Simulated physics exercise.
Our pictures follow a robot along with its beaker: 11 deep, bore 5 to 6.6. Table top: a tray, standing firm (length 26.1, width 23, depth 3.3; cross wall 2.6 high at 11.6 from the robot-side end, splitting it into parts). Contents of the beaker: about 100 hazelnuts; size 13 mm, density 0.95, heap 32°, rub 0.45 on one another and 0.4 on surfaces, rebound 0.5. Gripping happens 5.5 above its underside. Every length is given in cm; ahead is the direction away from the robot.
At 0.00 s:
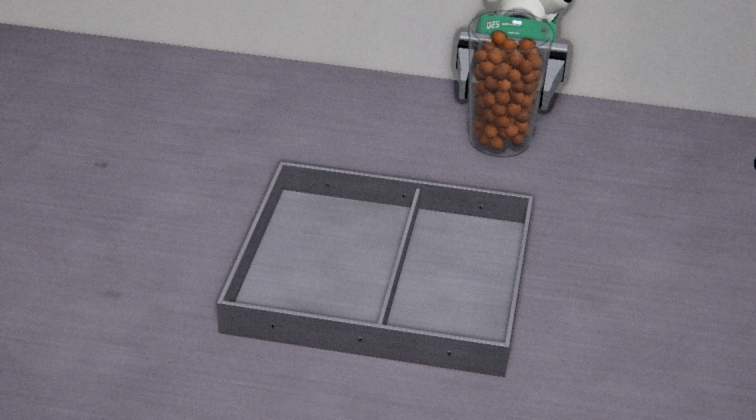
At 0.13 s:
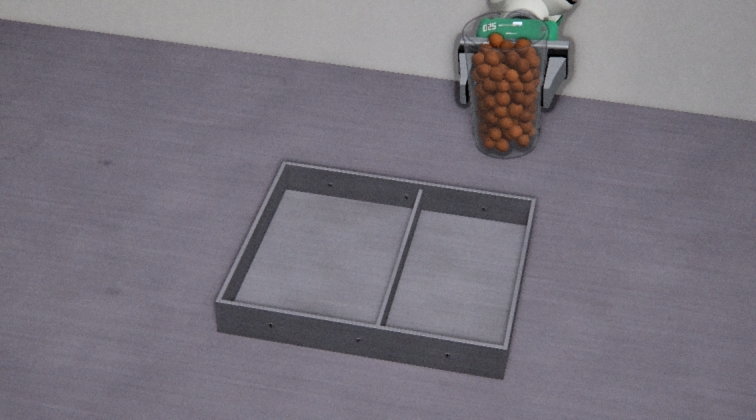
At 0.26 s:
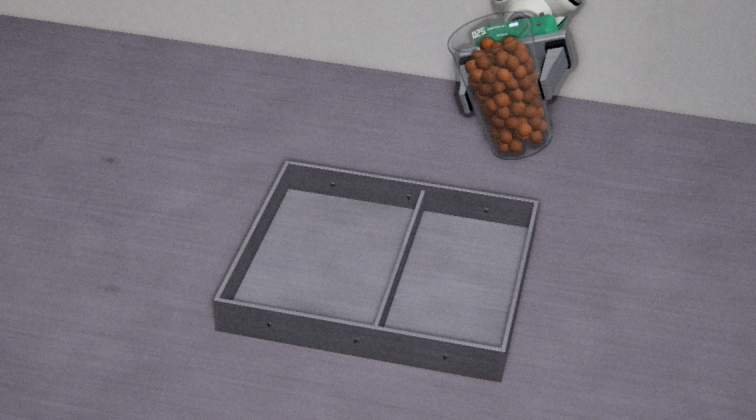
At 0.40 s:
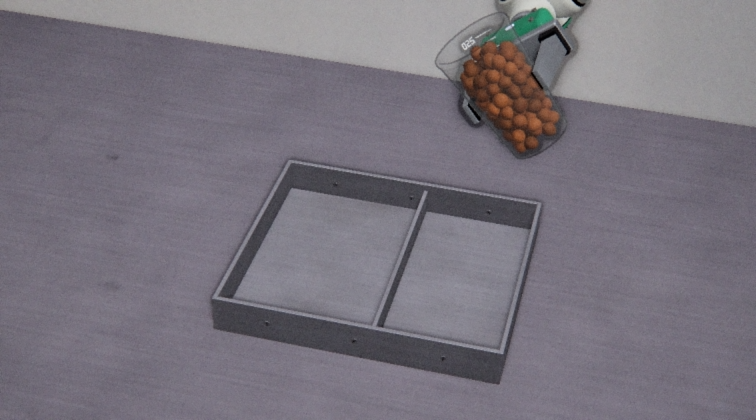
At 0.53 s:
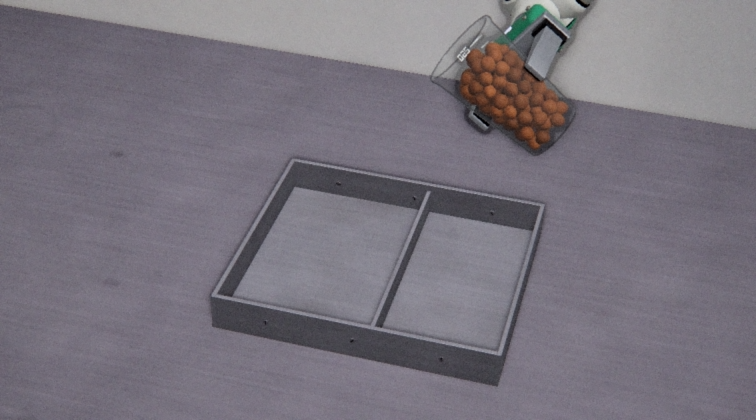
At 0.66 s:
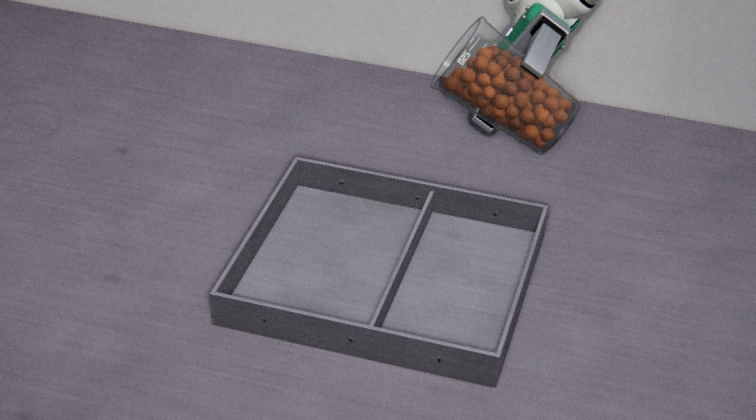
The video shows a robot gripper holding a clear beaker of hazelnuts above a tabletop, behind a grey divided tray. The gripper tilts the upright beaker steadily to the left, and the nuts shift toward its rim.
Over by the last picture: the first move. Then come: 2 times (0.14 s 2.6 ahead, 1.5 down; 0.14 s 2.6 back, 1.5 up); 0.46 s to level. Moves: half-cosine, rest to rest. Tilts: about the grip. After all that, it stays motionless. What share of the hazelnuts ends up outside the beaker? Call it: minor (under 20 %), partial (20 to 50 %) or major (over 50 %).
My call is minor.
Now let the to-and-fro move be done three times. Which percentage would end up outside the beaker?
Roughly 0 in a hundred.
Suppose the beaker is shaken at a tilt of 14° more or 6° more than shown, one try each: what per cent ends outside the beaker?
15 and 5 percent.
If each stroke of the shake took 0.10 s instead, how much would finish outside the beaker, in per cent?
5 %.
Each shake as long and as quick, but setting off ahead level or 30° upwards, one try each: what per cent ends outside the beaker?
Try one gives about 5 in a hundred, try two about 10 in a hundred.
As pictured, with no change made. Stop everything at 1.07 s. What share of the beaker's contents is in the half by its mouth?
About 45 percent.
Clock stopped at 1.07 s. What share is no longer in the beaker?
About 0 in a hundred parts are out by then.
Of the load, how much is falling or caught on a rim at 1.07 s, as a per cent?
Some 0 per cent.
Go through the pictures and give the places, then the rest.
Beaker middle at (505, 88), level; upper third of the load around (508, 65), from x 480 to 535, top at y 40; 103 in the beaker, in the first frame.
Beaker middle at (506, 90), tilted 6° forward; upper third of the load around (508, 65), from x 480 to 535, top at y 40, in the second frame.
Beaker middle at (506, 90), tilted 20° forward; upper third of the load around (503, 65), from x 470 to 540, top at y 45, in the third frame.
Beaker middle at (507, 91), tilted 39° forward; upper third of the load around (499, 68), from x 465 to 550, top at y 50, in the fourth frame.
Beaker middle at (508, 91), tilted 53° forward; upper third of the load around (500, 70), from x 465 to 560, top at y 50, in the fifth frame.
Beaker middle at (509, 91), tilted 59° forward; upper third of the load around (500, 75), from x 450 to 565, top at y 55; 103 in the beaker, in the sixth frame.
After 1.07 s, tilted 59° forward, highest piece 24 above the table; 103 in the beaker.
After 1.48 s, tilted 24° forward, highest piece 27 above the table; 103 in the beaker.
After 1.88 s, level, highest piece 28 above the table; 103 in the beaker.
After 2.93 s, level, highest piece 28 above the table; 103 in the beaker.
At rest, 103 in the beaker. That is 0 % outside the beaker.
